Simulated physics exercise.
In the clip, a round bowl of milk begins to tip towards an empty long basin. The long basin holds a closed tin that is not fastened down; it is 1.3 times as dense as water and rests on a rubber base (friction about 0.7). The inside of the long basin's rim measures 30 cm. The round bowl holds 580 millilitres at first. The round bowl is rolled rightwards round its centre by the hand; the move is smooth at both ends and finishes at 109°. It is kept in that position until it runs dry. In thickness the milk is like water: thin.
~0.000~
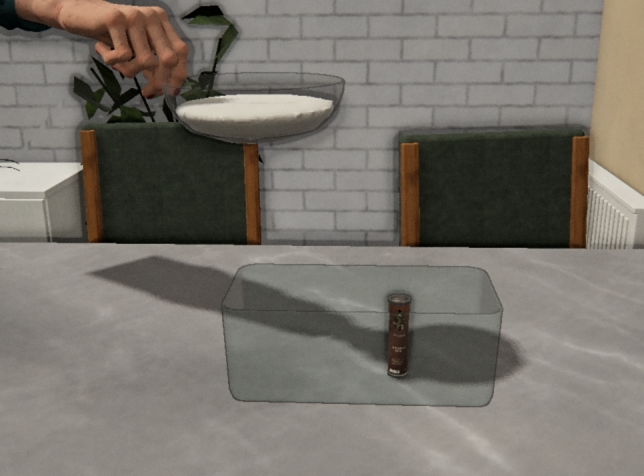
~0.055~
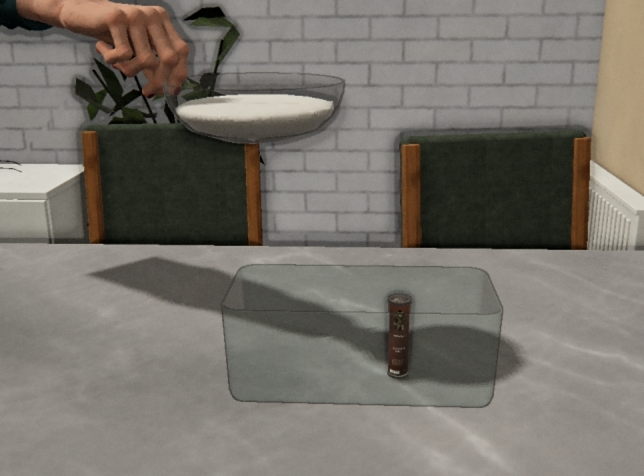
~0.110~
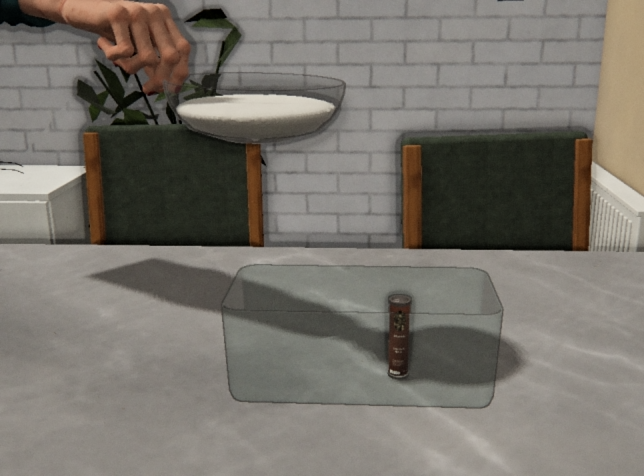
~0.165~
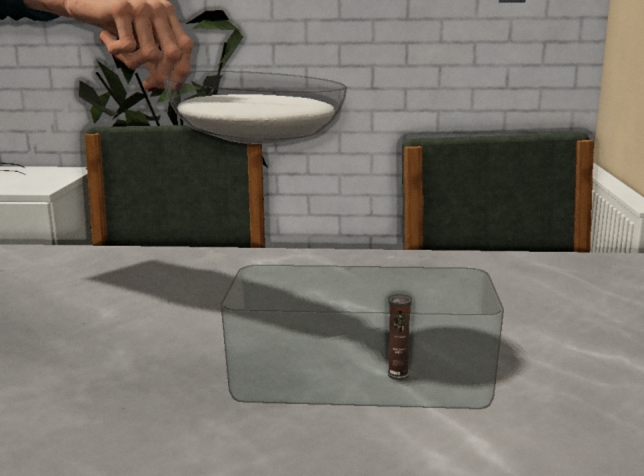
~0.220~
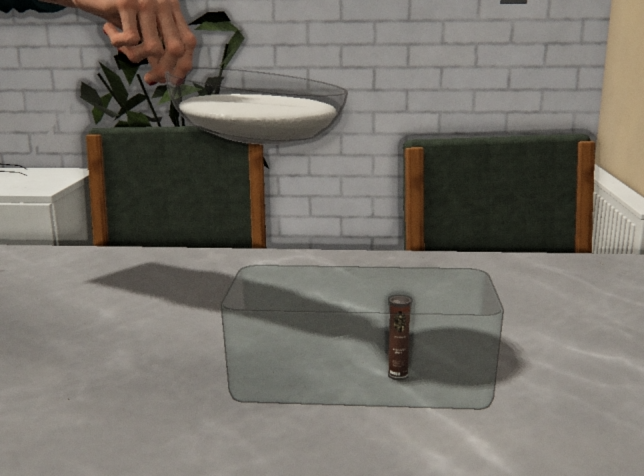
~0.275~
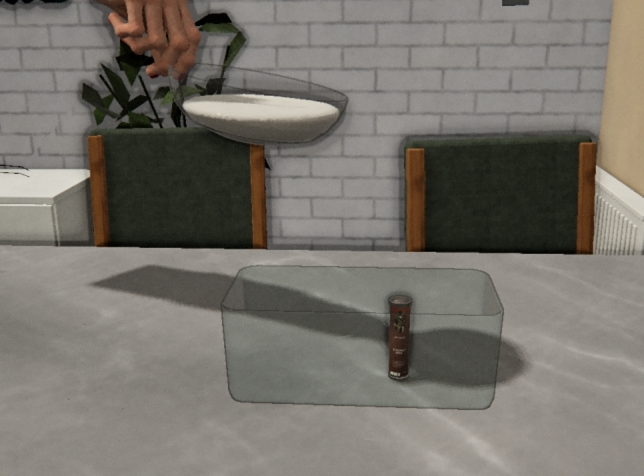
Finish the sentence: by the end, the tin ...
By the end, the tin is still upright.
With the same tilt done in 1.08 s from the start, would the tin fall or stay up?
Result: Tin still standing.
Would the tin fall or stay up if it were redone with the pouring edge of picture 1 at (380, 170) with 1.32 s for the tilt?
It does not tip.
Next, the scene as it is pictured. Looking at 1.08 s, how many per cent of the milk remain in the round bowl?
0 %.
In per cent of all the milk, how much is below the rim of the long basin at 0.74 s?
Some 22 per cent.
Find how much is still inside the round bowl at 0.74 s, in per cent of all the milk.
32 %.
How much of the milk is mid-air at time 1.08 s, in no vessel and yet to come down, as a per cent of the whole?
About 6 per cent.
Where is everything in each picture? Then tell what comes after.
In the first picture, tilt 0°; pouring edge (344, 82); surface from (178, 105) to (336, 105); the long basin's rim runs from (231, 287) to (493, 291); the tin's top is at (399, 302).
In the second picture, tilt 0°; pouring edge (344, 83); surface from (179, 104) to (336, 105).
In the third picture, tilt 2°; pouring edge (345, 86); surface from (179, 104) to (336, 106).
In the fourth picture, tilt 4°; pouring edge (345, 89); surface from (180, 102) to (337, 108).
In the fifth picture, tilt 7°; pouring edge (346, 94); surface from (183, 100) to (338, 109).
In the sixth picture, tilt 11°; pouring edge (347, 101); surface from (185, 100) to (341, 110).
Then, 0.74 s in, the tilt is 65° and 31 per cent is still to pour; the tin stands where it began.
Then, 1.08 s in, the tilt is 100° and 0 per cent is still to pour; the tin stands where it began.
Then, 1.43 s in, the tilt is 109° and 0 per cent is still to pour; the tin stands where it began.
Then, 1.82 s in, the tilt is 109° and 0 per cent is still to pour; the tin stands where it began.
Finally, the tin stands where it began.
